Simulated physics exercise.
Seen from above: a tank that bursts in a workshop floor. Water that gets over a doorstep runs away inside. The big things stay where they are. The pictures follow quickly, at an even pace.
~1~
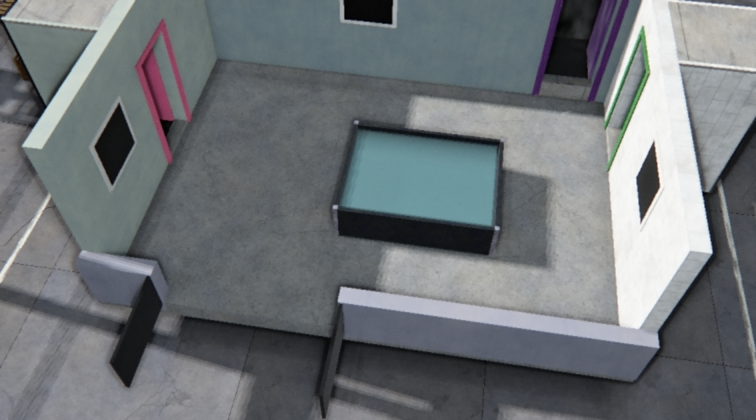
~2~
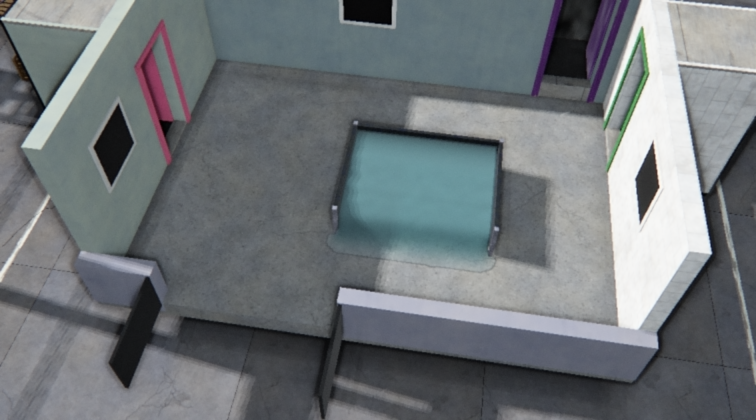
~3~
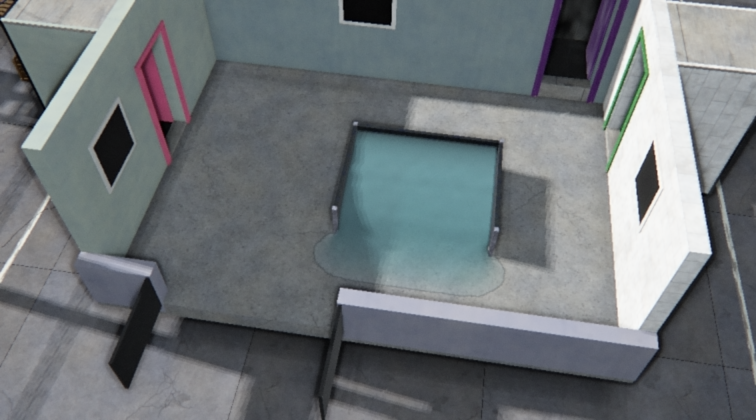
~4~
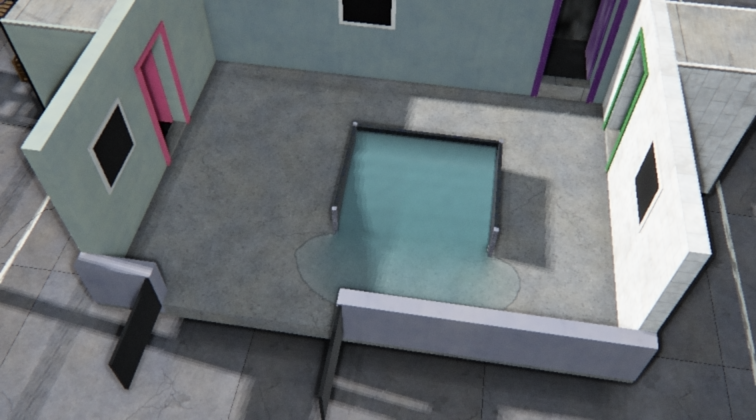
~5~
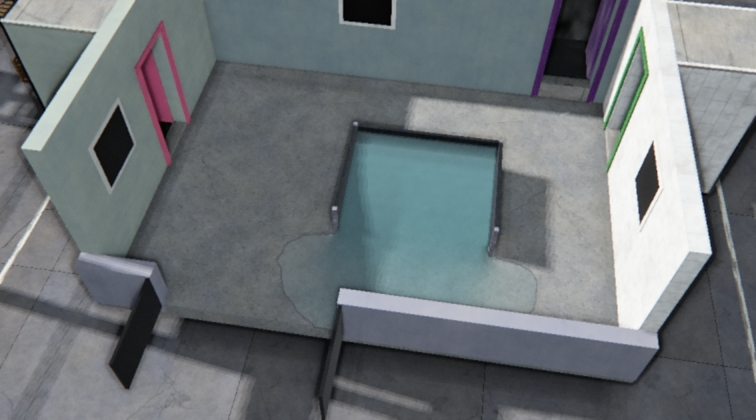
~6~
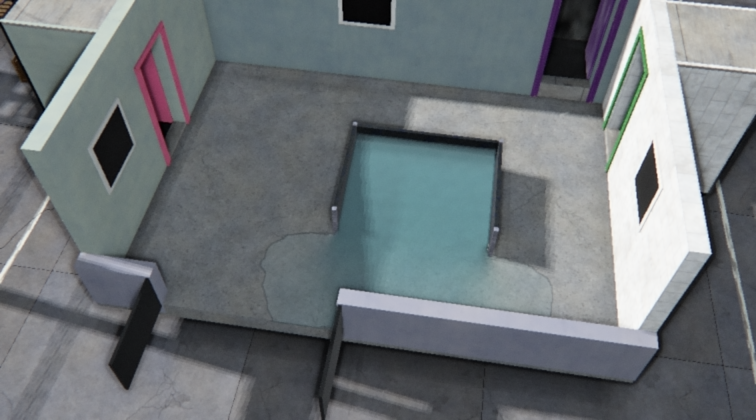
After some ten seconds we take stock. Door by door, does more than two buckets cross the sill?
In the end: The pink door admits no more than that; the green door admits no more than that; the purple door admits no more than that.
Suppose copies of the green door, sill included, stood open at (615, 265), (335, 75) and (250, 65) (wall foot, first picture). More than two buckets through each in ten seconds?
In that order: Lets more in, keeps below it, stays under.
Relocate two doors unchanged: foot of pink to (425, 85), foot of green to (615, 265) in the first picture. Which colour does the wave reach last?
I say the one in pink.
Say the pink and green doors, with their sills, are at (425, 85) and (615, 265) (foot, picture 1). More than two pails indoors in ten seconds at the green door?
My reading: The green one passes that mark.
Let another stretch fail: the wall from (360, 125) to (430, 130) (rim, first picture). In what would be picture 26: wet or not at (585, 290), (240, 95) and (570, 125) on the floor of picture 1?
In that order: Dry, covered, awash.
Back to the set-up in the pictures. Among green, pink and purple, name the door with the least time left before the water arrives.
That is the one in green.
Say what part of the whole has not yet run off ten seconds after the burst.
I make it 70 per cent.
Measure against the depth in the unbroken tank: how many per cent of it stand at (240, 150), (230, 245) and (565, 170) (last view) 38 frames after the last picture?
In turn 4, 4 and 6 in a hundred.
A moment on, water covers 20 % of the floor; the pink door not reached, the green door not reached, the purple door not reached.
Next, water covers 25 % of the floor; the pink door not reached, the green door not reached, the purple door not reached.
Then, water covers 50 % of the floor; the pink door not reached, the green door wet at the sill, nothing in, the purple door not reached.
Later, water covers 75 % of the floor; the pink door wet at the sill, nothing in, the green door wet at the sill, nothing in, the purple door wet at the sill, nothing in.
In the end, water covers 95 % of the floor; the pink door wet at the sill, nothing in, the green door wet at the sill, nothing in, the purple door wet at the sill, nothing in.
